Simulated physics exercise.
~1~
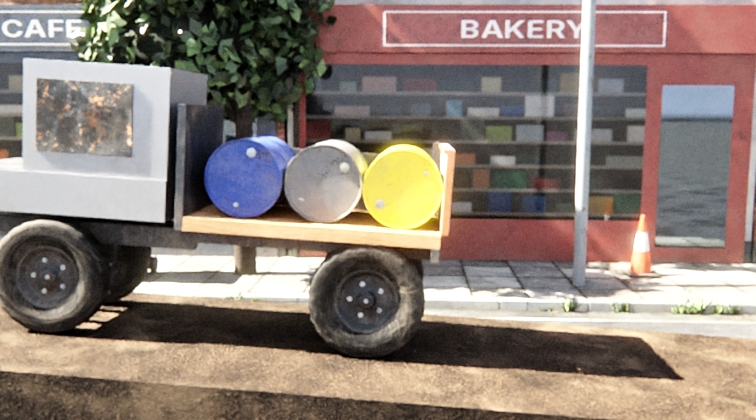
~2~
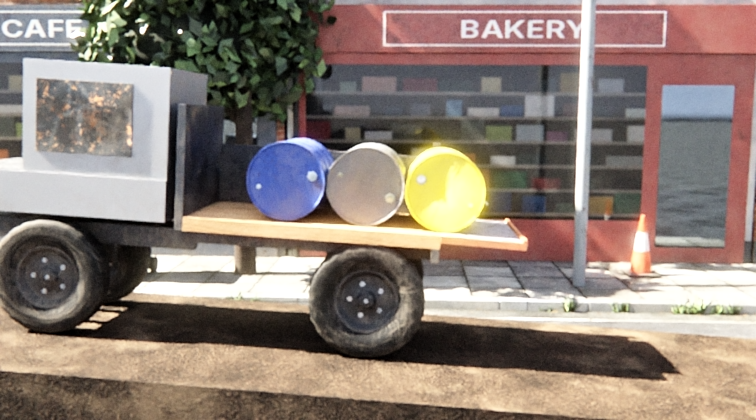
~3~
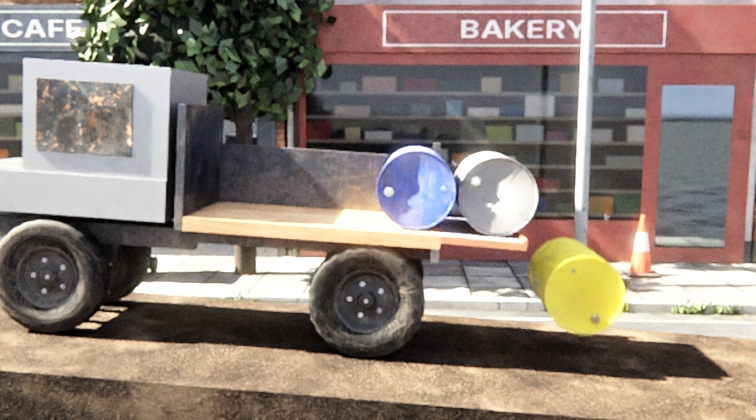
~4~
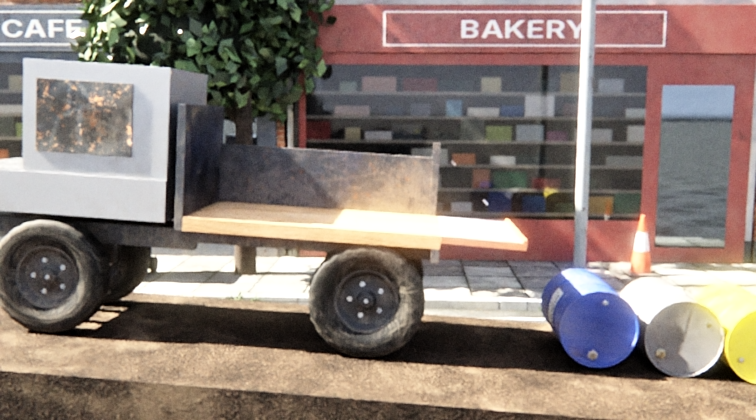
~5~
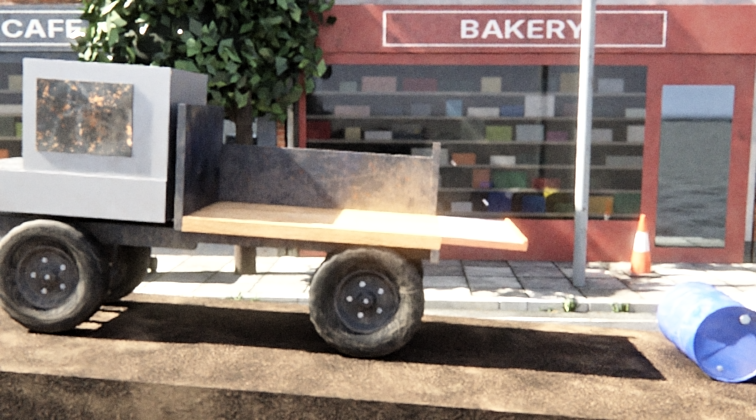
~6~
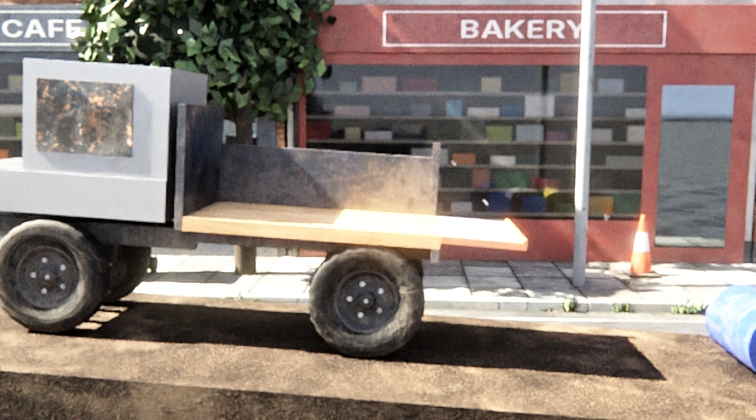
Street outside a bakery, truck tailgate dropping open, blue, grey and yellow drums rolling off rightward, blue one last in view.
